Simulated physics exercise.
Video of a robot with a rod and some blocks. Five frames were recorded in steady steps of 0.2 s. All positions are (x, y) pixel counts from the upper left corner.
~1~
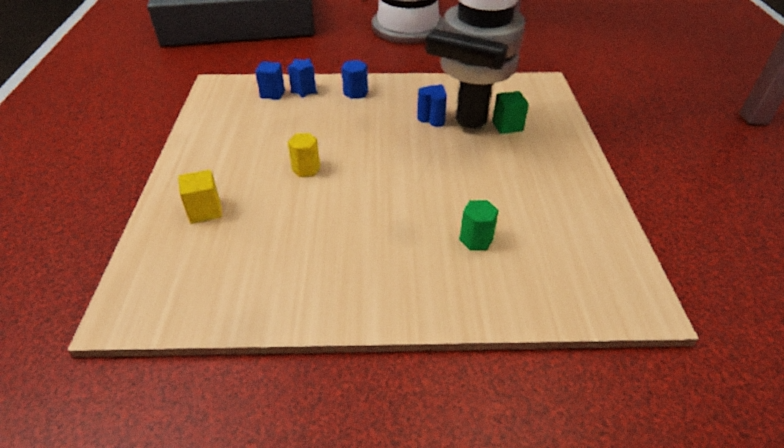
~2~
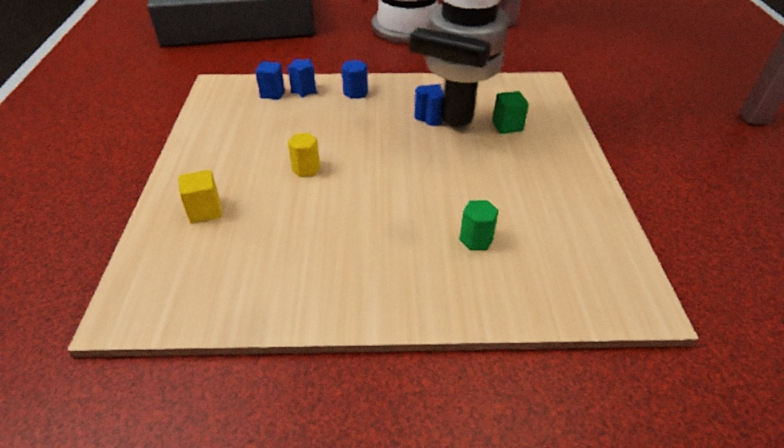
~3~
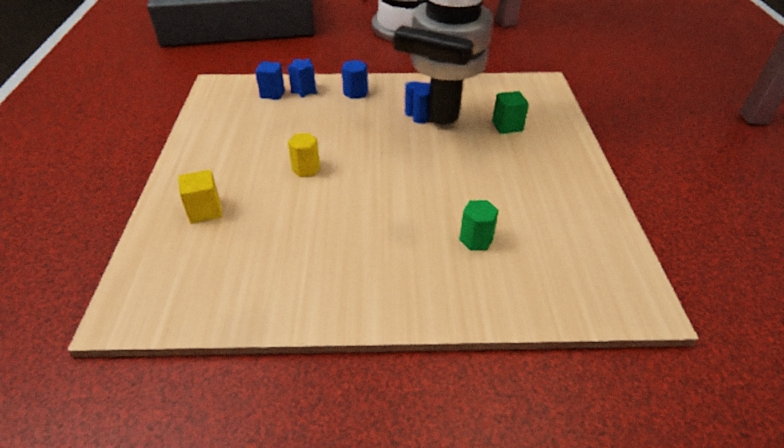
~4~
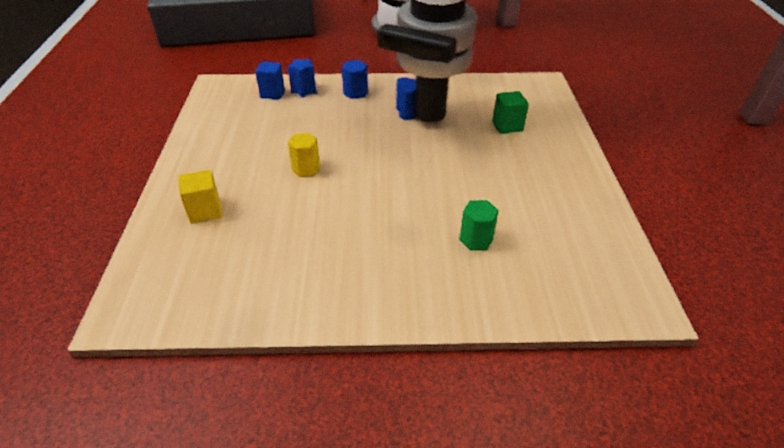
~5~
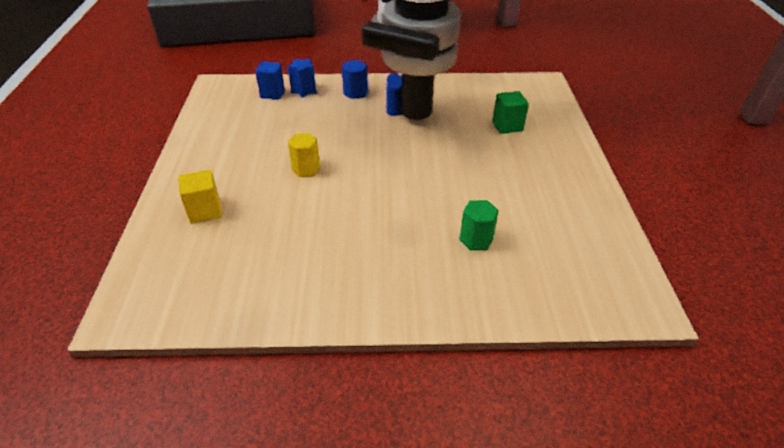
The blue heart-shaped block slid left along the back of the wooden board, pushed by a robot arm's dark rod toward the other blue blocks, while the yellow and green blocks stayed still.
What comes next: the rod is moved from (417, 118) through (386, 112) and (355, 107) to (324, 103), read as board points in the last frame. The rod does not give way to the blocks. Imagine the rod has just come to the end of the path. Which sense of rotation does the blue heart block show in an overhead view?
It turns clockwise.
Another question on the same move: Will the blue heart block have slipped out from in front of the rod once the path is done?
Yes, that is what happens.
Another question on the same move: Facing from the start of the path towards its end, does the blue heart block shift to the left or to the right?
It moves right.
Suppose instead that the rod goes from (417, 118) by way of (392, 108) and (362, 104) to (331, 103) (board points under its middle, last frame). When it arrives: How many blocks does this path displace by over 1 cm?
Going by the path, two blocks will move.
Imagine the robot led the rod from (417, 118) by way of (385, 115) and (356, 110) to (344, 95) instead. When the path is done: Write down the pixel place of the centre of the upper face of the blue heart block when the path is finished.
Top centre: (376, 71).
On the path given first. One third of the way, rod at (385, 106); blue heart block at (373, 72), turned 20° clockwise.
Two thirds of the way, rod at (353, 101); blue hexagon at (348, 61), turned 25° anticlockwise; blue heart block at (367, 67), turned 50° clockwise.
At the end, rod at (323, 97); blue star-shaped block in place; blue hexagon at (348, 61), turned 25° anticlockwise; blue heart block at (367, 67), turned 50° clockwise.
